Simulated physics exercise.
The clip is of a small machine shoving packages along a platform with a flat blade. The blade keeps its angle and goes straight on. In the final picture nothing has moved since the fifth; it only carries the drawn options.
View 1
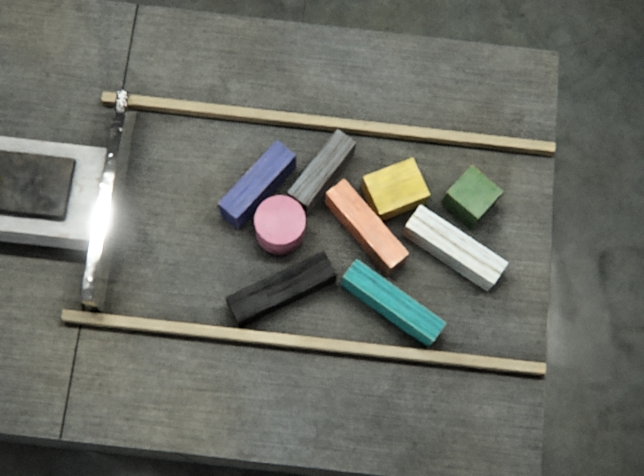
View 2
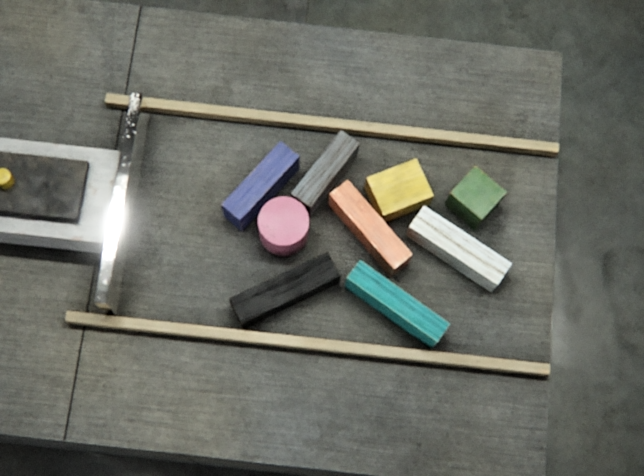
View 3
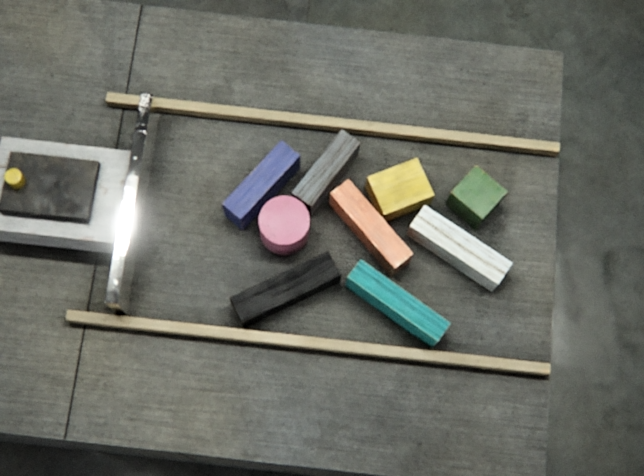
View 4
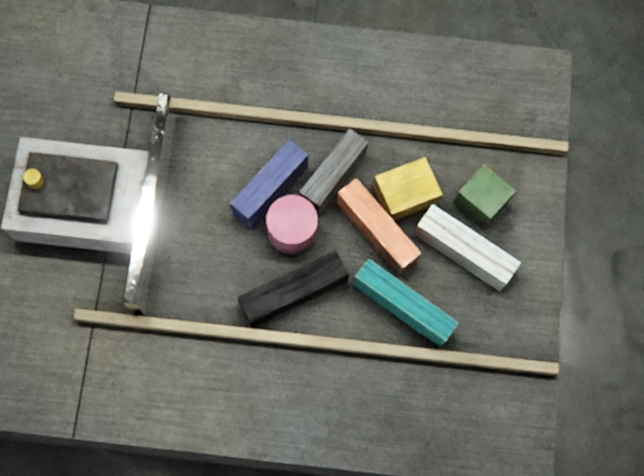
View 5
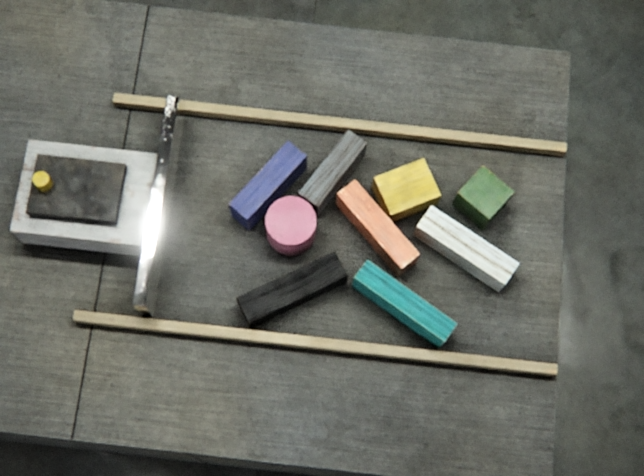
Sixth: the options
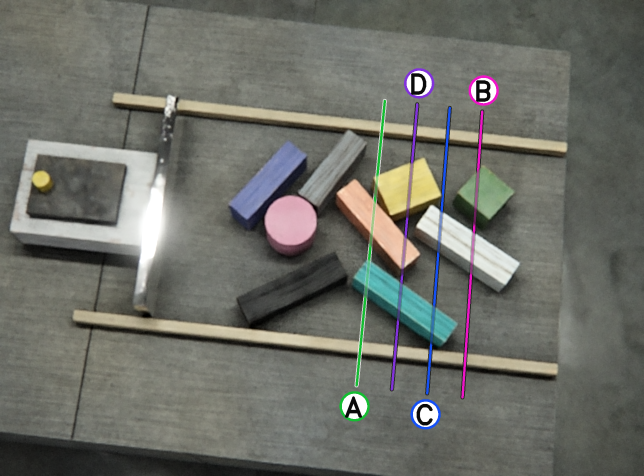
At the start, a small machine with a flat upright blade sits at the left of a grey platform, short of a loose cluster of coloured blocks and a pink canister between two wooden rails. The machine then slides slowly rightward, narrowing the gap, while the packages stay unmoved and untouched.
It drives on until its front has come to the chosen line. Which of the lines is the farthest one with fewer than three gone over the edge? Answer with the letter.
C.
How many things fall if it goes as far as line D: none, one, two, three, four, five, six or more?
The count is none.
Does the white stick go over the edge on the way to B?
Yes.
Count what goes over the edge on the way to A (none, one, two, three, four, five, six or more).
The count is none.
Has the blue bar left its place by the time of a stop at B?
Yes.
On the marked copy, A at (371, 237); B at (473, 248); C at (439, 245); D at (405, 241).
Following C. Soon after the start, robot (186, 201); black stick (309, 287); blue bar (286, 186).
Later, robot (288, 212); turquoise stick (490, 320); green crate (495, 196).
In the end, robot (367, 221); green crate (566, 192); turquoise stick (553, 342); none fallen.
As for the rest, A is within the limit but short; B drops three; D is within the limit but short.
